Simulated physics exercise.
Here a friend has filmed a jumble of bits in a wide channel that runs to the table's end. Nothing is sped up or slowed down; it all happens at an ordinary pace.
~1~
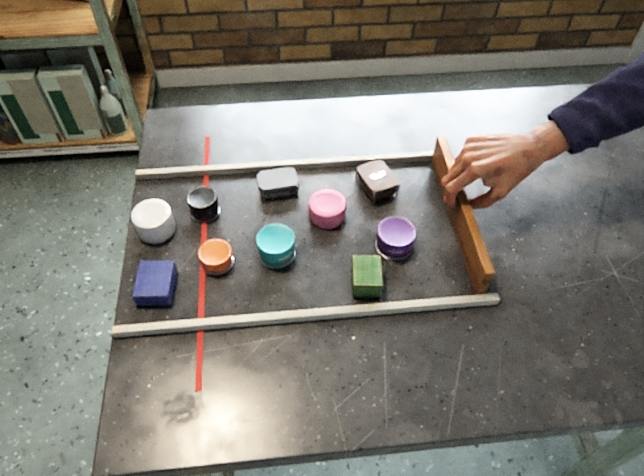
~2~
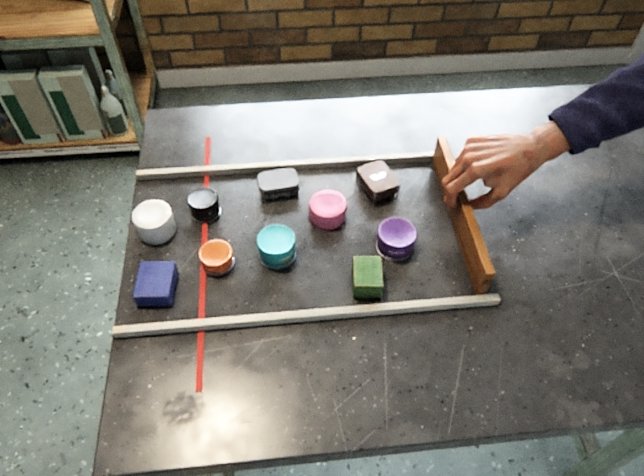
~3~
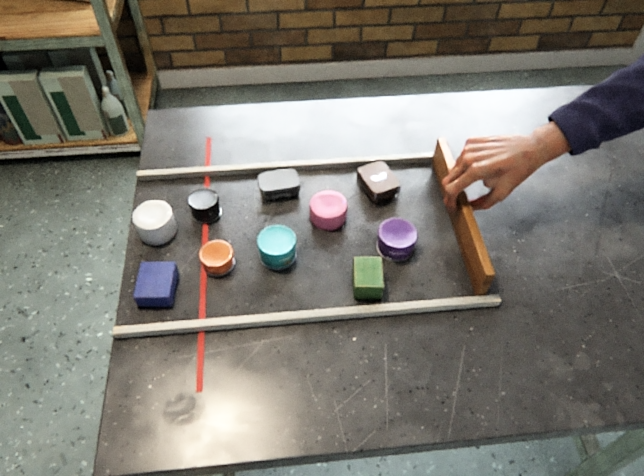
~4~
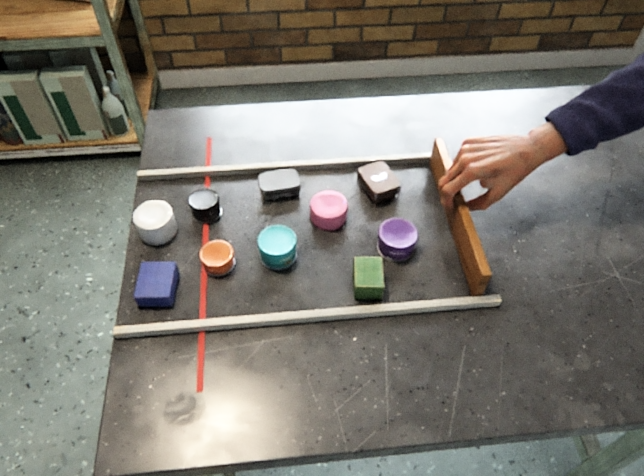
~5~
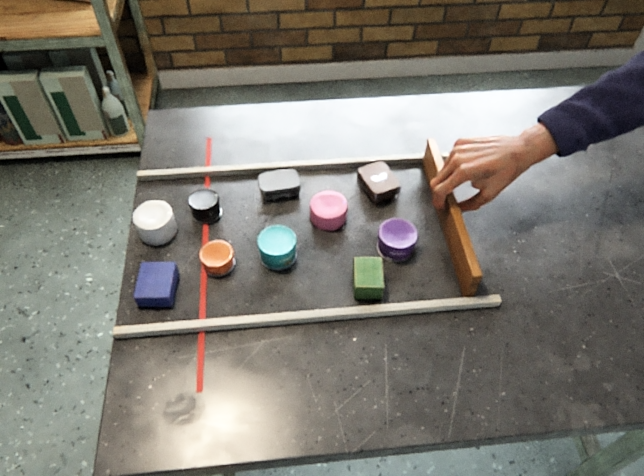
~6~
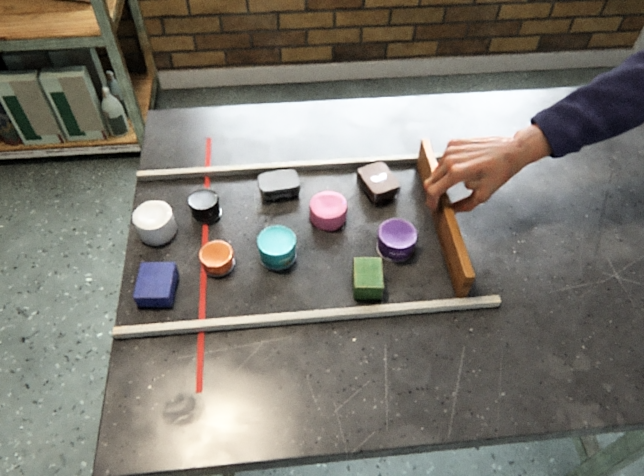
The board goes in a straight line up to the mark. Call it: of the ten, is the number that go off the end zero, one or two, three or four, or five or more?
One or two go off.
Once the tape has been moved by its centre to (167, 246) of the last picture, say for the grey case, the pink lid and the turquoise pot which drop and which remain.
In short: Grey case gone, pink lid safe, turquoise pot gone.
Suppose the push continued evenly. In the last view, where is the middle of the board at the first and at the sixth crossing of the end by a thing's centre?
First: Around (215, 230). Next: Around (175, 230).
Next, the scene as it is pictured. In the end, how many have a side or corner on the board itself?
At rest, 4 are in contact.
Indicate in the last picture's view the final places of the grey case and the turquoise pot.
The grey case ends at (157, 187) and the turquoise pot at (146, 247).
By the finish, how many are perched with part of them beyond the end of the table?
Number: 2.
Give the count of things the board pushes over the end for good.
Fallen: 1.
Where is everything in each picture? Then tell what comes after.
White lid (154, 222); blue block (155, 283); black pot (204, 204); board (459, 210); tape (204, 241), in the first picture.
Blue block (156, 283); turquoise pot (277, 247), in the second picture.
Black pot (205, 206); brown case (378, 183), in the third picture.
White lid (156, 222); grey case (280, 186), in the fourth picture.
Blue block (157, 284); board (448, 213), in the fifth picture.
White lid (155, 223); blue block (157, 284); black pot (205, 206); board (442, 213); tape (205, 243), in the sixth picture.
Soon after, none off yet; white lid at rest near (155, 223); blue block at rest near (157, 284); black pot at rest near (205, 206).
After that, none off yet; white lid at rest near (155, 223); blue block displaced about its own width near (130, 293); black pot displaced a little near (189, 208).
In the end, the number that fall off is one or two; gone, orange tin.
